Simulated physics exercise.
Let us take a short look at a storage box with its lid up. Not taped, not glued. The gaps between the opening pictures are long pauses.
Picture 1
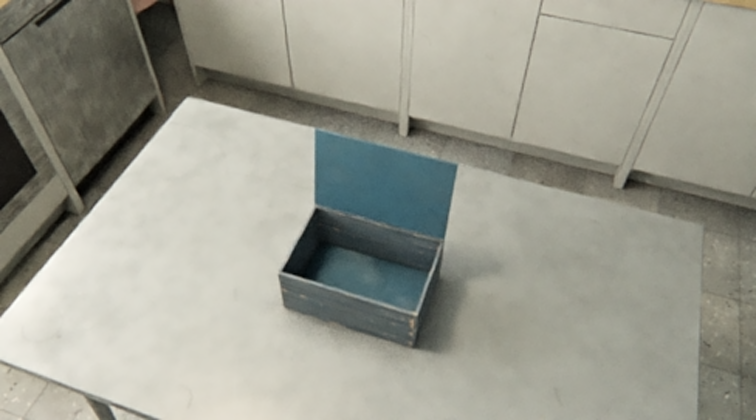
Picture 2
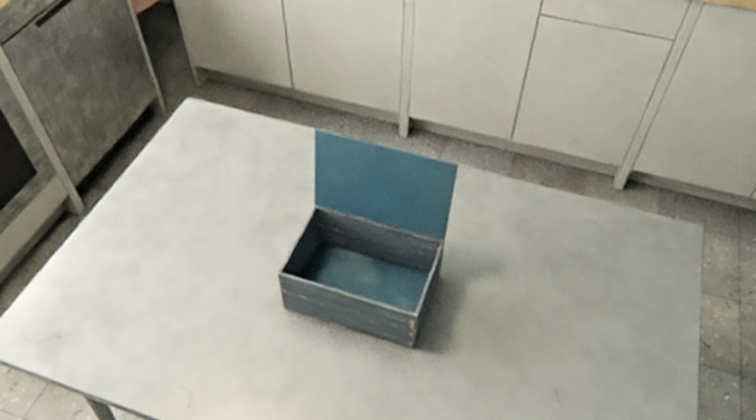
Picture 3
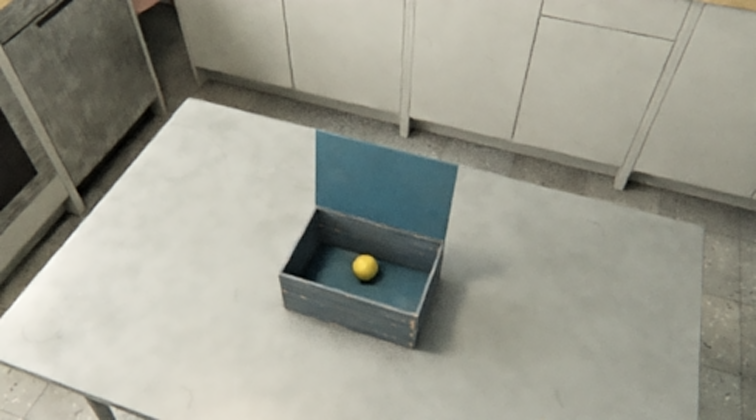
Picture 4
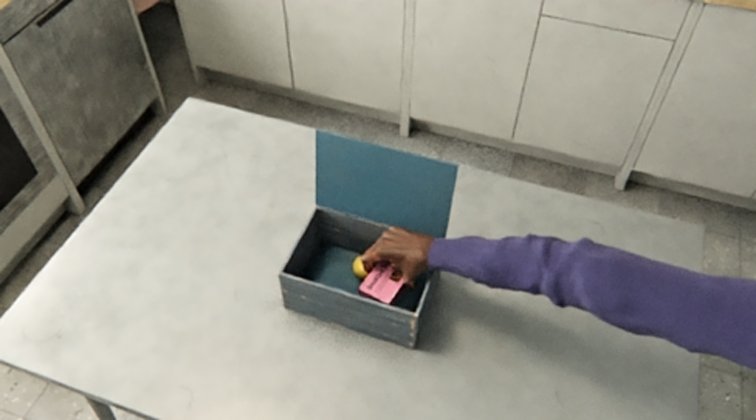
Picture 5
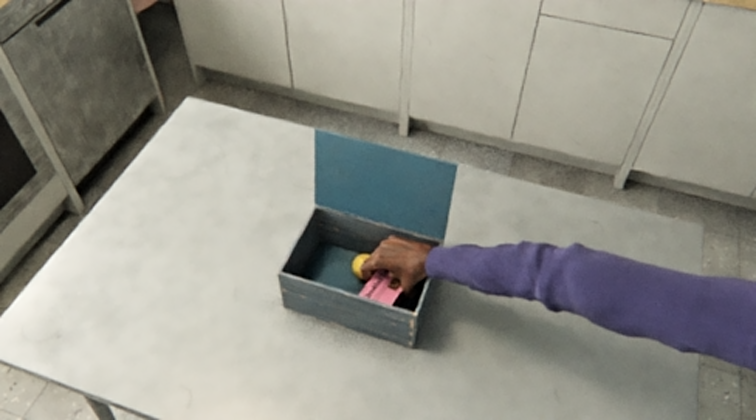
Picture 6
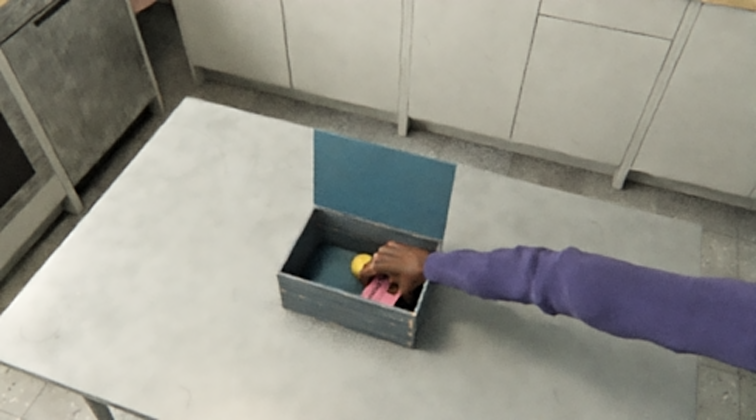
In the video, an open blue box sits empty on a pale table, then a yellow lemon appears inside. A purple-sleeved arm reaches in from the right, lowering a pink carton beside the lemon, its hand remaining there.
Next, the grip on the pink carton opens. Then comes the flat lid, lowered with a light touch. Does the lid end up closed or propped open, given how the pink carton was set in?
I predict the lid will seat fully.
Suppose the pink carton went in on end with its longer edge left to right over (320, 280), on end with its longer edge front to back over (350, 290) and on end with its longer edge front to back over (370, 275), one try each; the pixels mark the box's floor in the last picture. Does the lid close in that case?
The lid stays partly open the first time, goes all the way down the second time and goes all the way down the third time.
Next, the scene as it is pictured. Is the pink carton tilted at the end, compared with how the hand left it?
In the end, the pink carton keeps its orientation.
Then, 1.40 s later than the last frame, lid 72° above the rim.
Then, 1.90 s later than the last frame, lid 31° above the rim.
When it is over, lid shut; both as before. End places, in pixels of the last picture, pink carton near (388, 291).
